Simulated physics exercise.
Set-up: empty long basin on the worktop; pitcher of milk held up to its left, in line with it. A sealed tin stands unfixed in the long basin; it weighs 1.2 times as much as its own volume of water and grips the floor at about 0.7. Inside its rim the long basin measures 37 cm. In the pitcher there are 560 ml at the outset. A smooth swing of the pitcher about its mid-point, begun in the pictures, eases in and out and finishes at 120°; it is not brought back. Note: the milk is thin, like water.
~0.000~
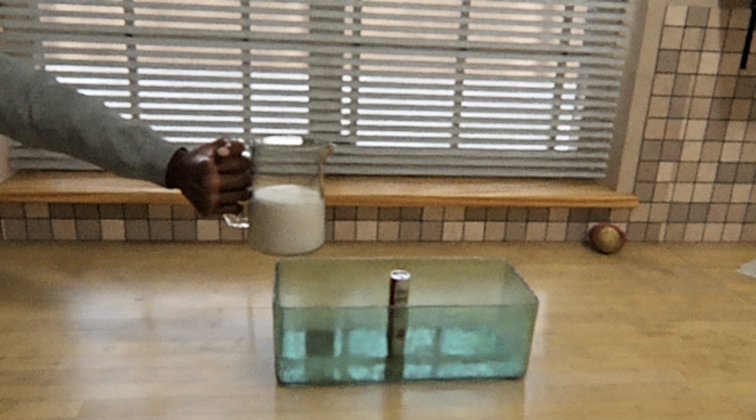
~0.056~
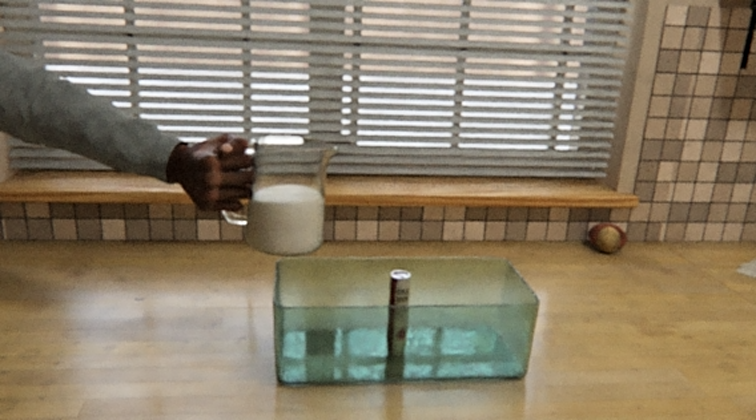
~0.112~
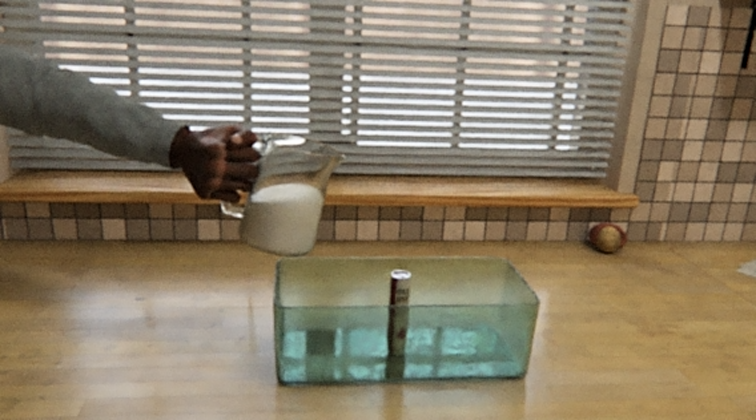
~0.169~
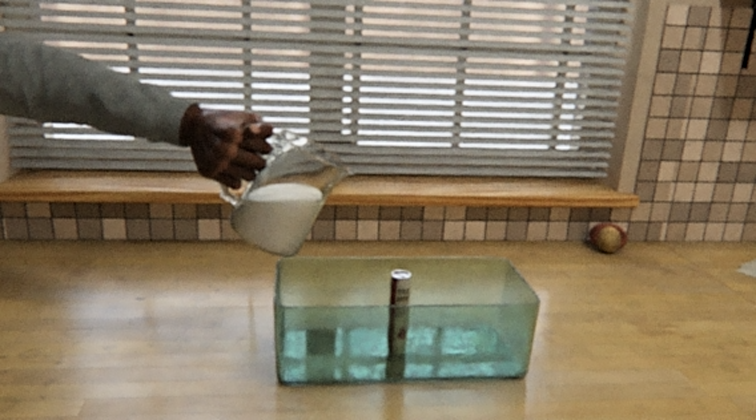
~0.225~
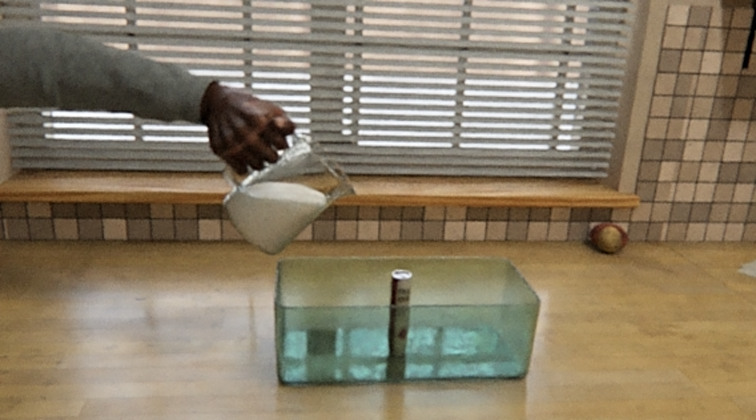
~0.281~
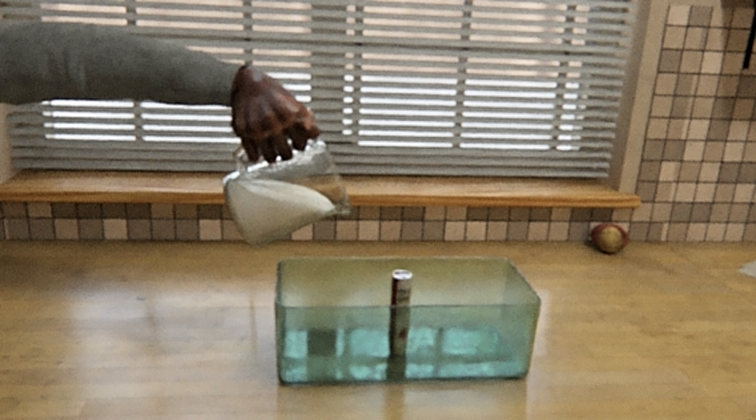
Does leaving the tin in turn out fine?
It's going to keep its balance.
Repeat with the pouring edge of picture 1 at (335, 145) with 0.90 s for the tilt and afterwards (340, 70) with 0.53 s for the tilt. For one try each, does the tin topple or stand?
First it stays on its base; then it tips over.
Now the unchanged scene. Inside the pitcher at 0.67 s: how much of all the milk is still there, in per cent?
Close to 10 percent of the total.
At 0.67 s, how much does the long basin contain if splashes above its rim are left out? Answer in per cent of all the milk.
I reckon close to 78 per cent.
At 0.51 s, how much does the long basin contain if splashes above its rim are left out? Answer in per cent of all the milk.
Fraction in basin: Approx. 18%.
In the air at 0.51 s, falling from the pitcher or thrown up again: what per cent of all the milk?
Estimate: Some 26 % of the total.
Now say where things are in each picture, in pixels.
Tilt 0°; pouring edge (336, 145); surface from (252, 194) to (322, 195); the long basin's rim runs from (275, 282) to (522, 280); the tin's top is at (400, 279), in the first frame.
Tilt 3°; pouring edge (339, 148); surface from (251, 195) to (322, 193), in the second frame.
Tilt 13°; pouring edge (346, 156); surface from (249, 198) to (322, 192), in the third frame.
Tilt 28°; pouring edge (354, 172); surface from (240, 200) to (325, 193), in the fourth frame.
Tilt 46°; pouring edge (357, 193); surface from (233, 191) to (329, 196), in the fifth frame.
Tilt 66°; pouring edge (353, 215); surface from (227, 178) to (333, 201), in the sixth frame.
After 0.51 s the tilt is 119° and 57 per cent is still to pour; the tin stands where it began.
After 0.67 s the tilt is 120° and 11 per cent is still to pour; the tin stands where it began.
After 0.84 s the tilt is 120° and 0 per cent is still to pour; the tin stands where it began.
After 1.03 s the tilt is 120° and 0 per cent is still to pour; the tin stands where it began.
In the end the tin stands where it began.
